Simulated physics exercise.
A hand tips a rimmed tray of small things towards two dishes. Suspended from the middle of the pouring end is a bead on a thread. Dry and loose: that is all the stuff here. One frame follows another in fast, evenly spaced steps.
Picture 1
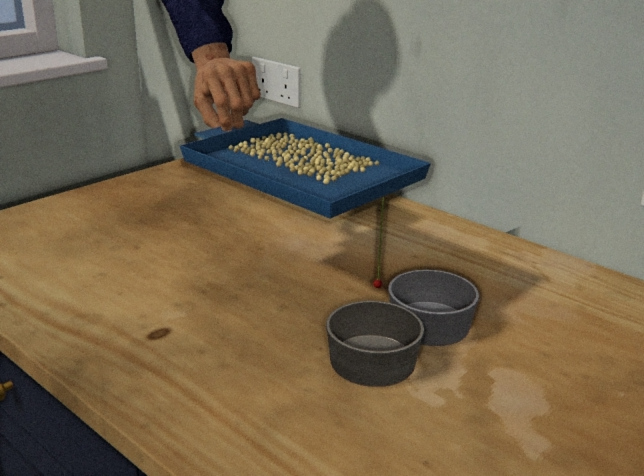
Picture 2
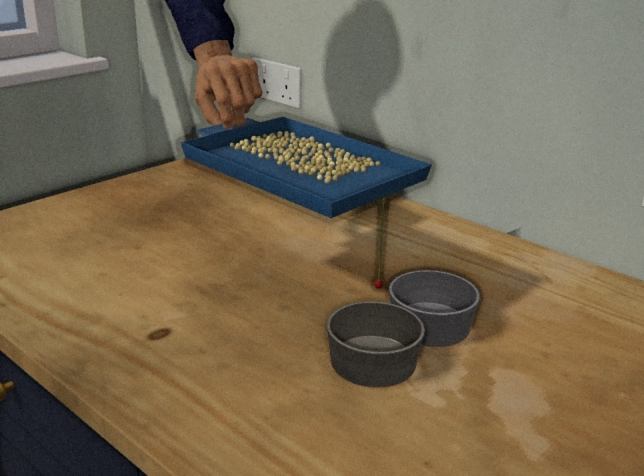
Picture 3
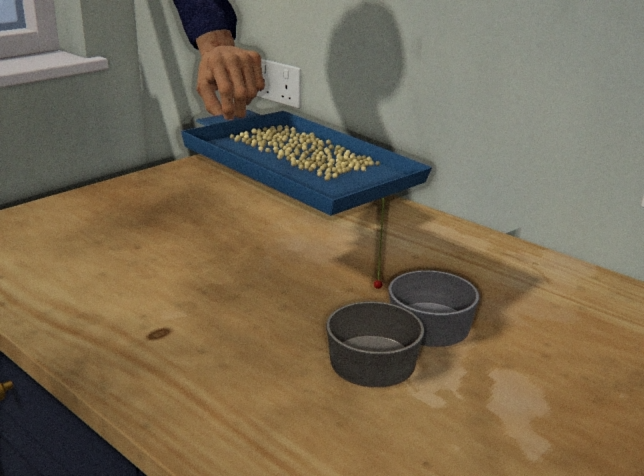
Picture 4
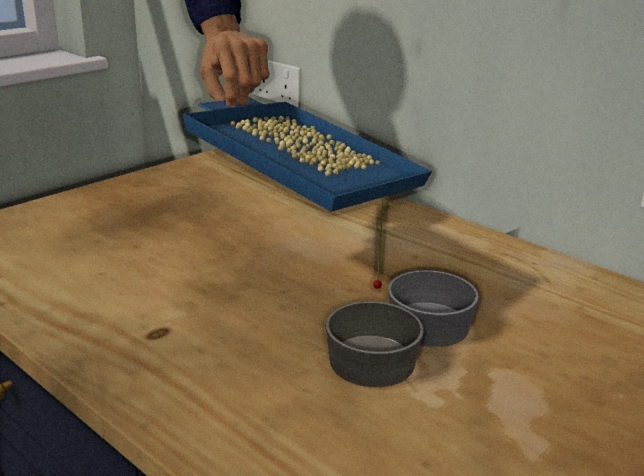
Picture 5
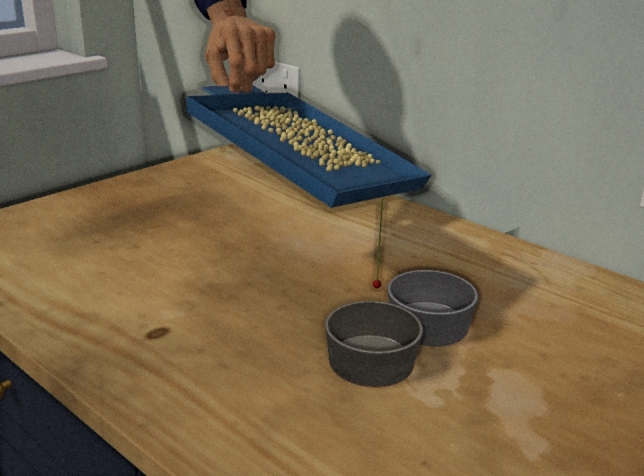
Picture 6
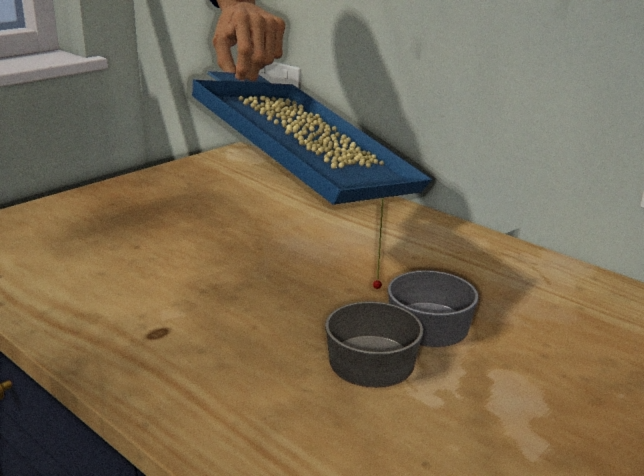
A hand in a dark blue sleeve holds a tray over a wooden worktop by a pale green wall, seen from slightly above. The blue rimmed tray carries pale soya beans, with two grey dishes below right and a red bead hanging on a thread. The hand raises the tray's far left end, steepening its slope rightwards, while the camera stays still.
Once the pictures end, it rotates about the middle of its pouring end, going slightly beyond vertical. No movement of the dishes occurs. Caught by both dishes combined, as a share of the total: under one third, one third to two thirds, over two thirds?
One third to two thirds.
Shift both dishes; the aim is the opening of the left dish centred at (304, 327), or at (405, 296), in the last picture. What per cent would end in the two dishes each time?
It would be roughly 0 per cent, followed by roughly 40 per cent.
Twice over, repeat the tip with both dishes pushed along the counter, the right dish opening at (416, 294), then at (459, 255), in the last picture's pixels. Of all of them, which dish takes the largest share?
Run 1: The one on the right side. Run 2: The one on the left side.
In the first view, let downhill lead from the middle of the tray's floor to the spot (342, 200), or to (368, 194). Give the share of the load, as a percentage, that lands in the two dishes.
80 %, give or take, and then 90 %.
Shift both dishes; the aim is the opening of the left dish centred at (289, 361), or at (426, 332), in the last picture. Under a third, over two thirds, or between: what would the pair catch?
Run 1 - under a third; run 2 - under a third.
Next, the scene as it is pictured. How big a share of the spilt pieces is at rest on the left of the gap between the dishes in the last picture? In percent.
Around 50 percent of the pieces.
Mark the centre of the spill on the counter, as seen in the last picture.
At about (408, 289).
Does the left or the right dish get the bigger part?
It's the one on the right.
Soon after the last picture, tray tipped steeply; nearly all on the tray; a stray few in the right dish; a stray few in the air.
A little later, tray tipped past a quarter turn; about a third on the tray; about a quarter in the right dish; a small part outside both; about a quarter in the air.
Later still, tray tipped past a quarter turn; about half in the right dish; about half outside both.
At rest, tray tipped past a quarter turn; none in the left dish; about half in the right dish; about half outside both.
